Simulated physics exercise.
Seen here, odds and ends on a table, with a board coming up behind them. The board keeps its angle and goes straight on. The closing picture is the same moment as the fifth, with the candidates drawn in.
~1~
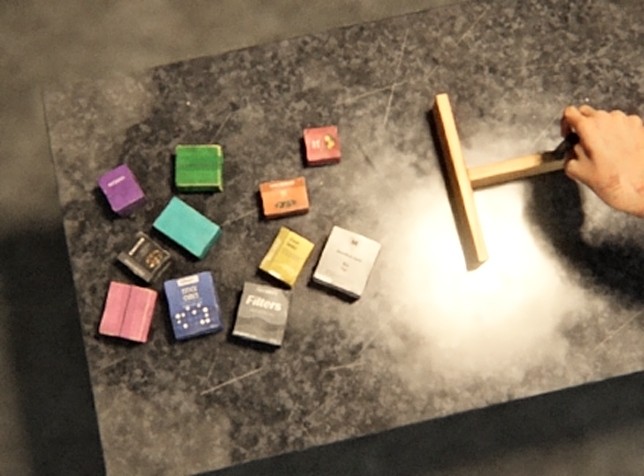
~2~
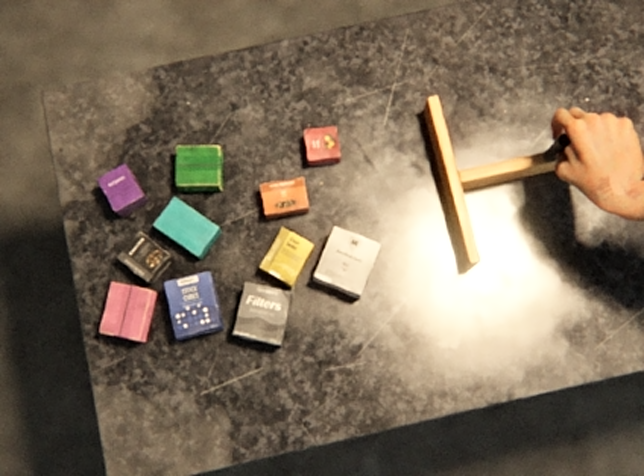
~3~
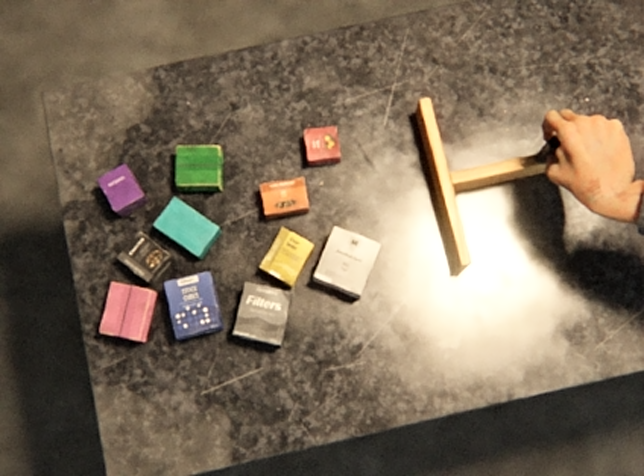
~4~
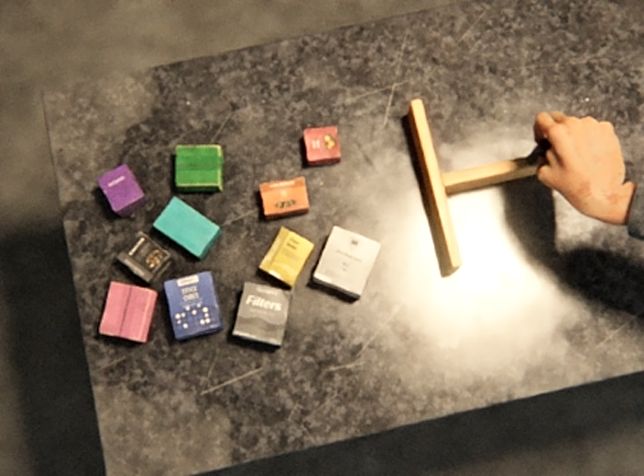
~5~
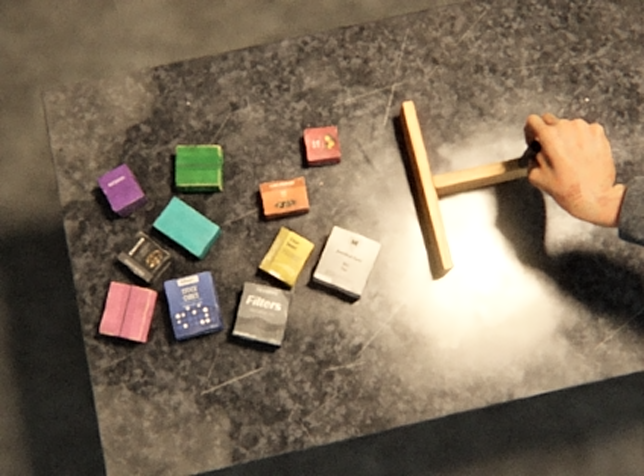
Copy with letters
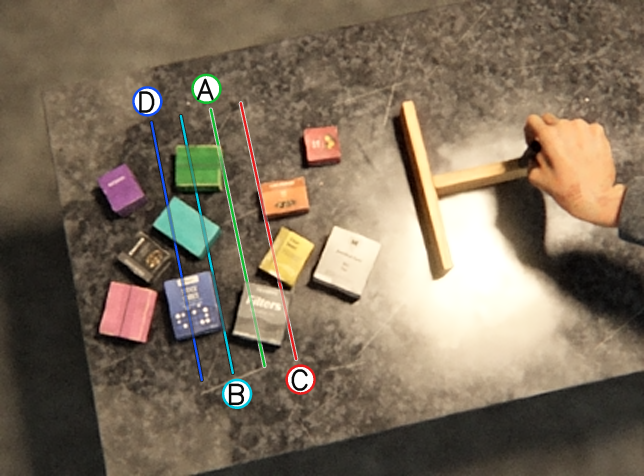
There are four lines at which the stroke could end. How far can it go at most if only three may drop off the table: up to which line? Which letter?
Stop at D.
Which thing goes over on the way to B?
The pink box goes over.
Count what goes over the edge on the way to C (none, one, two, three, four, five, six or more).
The count is none.
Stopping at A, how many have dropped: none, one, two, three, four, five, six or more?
By then, none.
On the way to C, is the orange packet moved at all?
By then, yes.
On the marked copy, A at (237, 234); B at (206, 241); C at (268, 227); D at (176, 247).
With D. Early on, board (338, 203); red packet (301, 151); white box (317, 278).
Further on, board (246, 223); pink box (88, 316); blue box (132, 316).
At the end, board (175, 239); pink box over the edge; blue box over the edge; two fallen.
As for the rest, A is within the limit but short; B is within the limit but short; C is within the limit but short.
